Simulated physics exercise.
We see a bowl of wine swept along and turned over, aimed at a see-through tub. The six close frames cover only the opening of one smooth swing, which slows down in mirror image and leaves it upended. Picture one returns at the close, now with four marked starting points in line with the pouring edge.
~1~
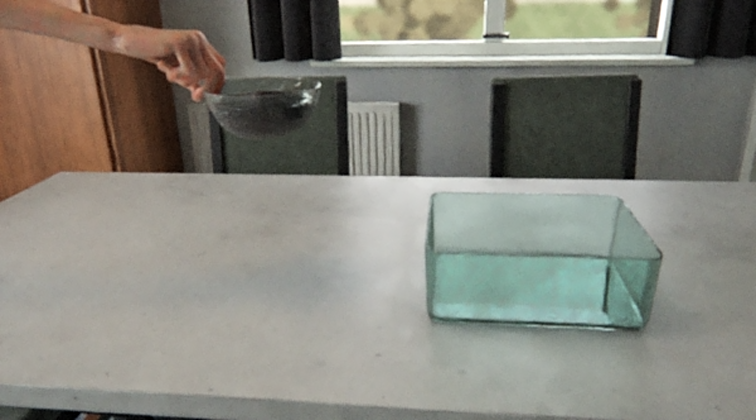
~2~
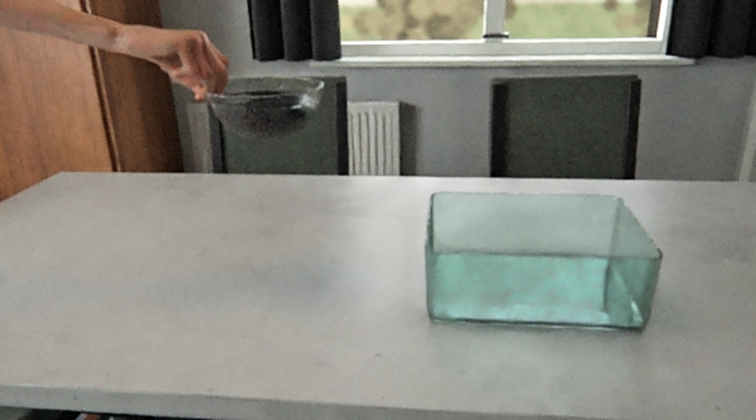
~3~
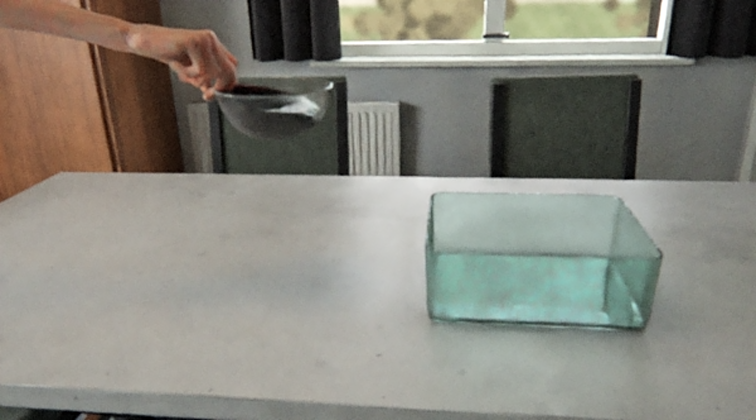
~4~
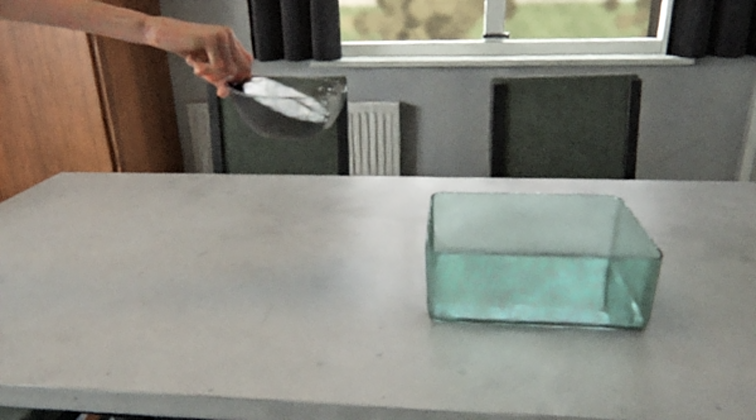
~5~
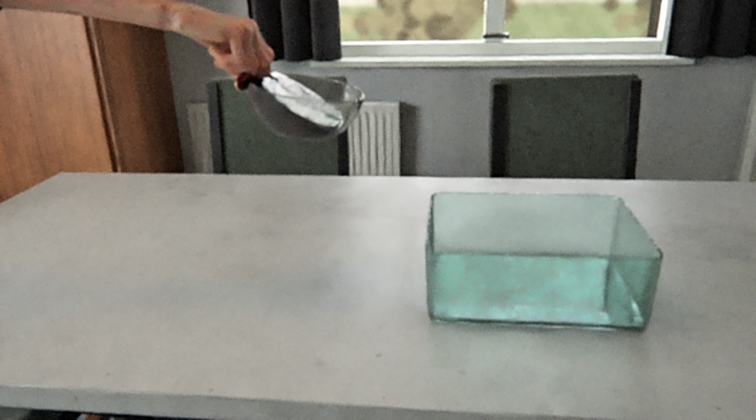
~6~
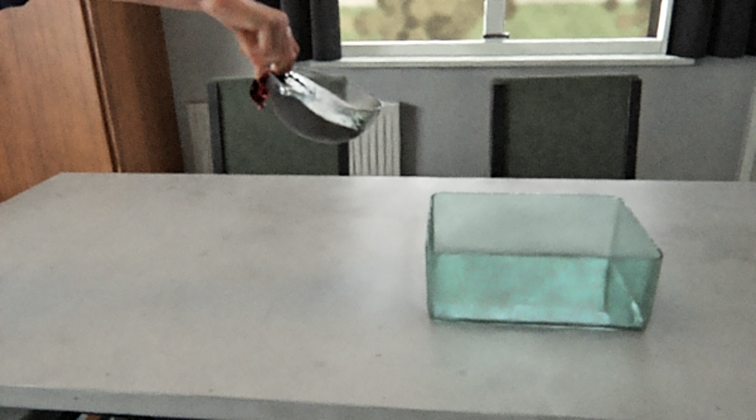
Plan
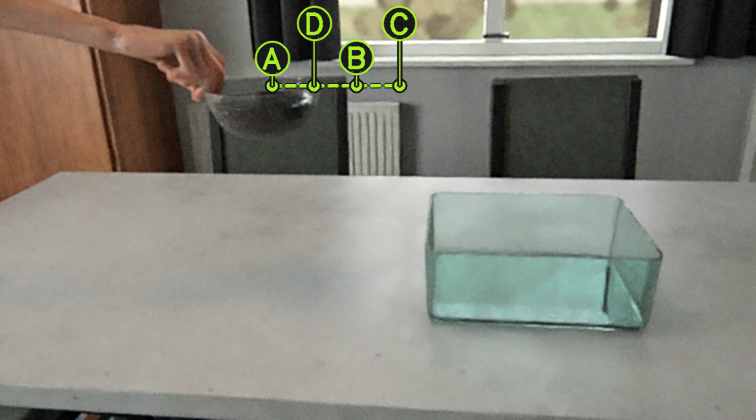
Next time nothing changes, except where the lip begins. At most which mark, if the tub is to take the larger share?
Use place A.
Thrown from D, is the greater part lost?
No.
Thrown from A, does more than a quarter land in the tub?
Yes.
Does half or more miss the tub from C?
No, not at all.
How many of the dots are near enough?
All of the four.
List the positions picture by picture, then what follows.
The first picture shows upright, lip at (317, 85); tub from (427, 317) to (647, 326); nothing has left yet.
The second picture shows upright, lip at (320, 85); nothing has left yet.
The third picture shows upright, lip at (329, 86); nothing has left yet.
The fourth picture shows tipped about 4°, lip at (344, 89); wine is over the rim, down to (250, 83).
The fifth picture shows tipped about 10°, lip at (362, 96); wine is over the rim, down to (243, 87).
The sixth picture shows tipped about 20°, lip at (380, 106); wine is over the rim, down to (262, 106).
In lime, A at (272, 86); B at (356, 85); C at (399, 85); D at (314, 85).
For place A, about 64 % lands in the tub, 29 % falls short and 7 % goes beside or beyond.
For place B, about 84 % lands in the tub, 10 % falls short and 6 % goes beside or beyond.
For place C, about 87 % lands in the tub, 8 % falls short and 5 % goes beside or beyond.
For place D, about 76 % lands in the tub, 13 % falls short and 11 % goes beside or beyond.
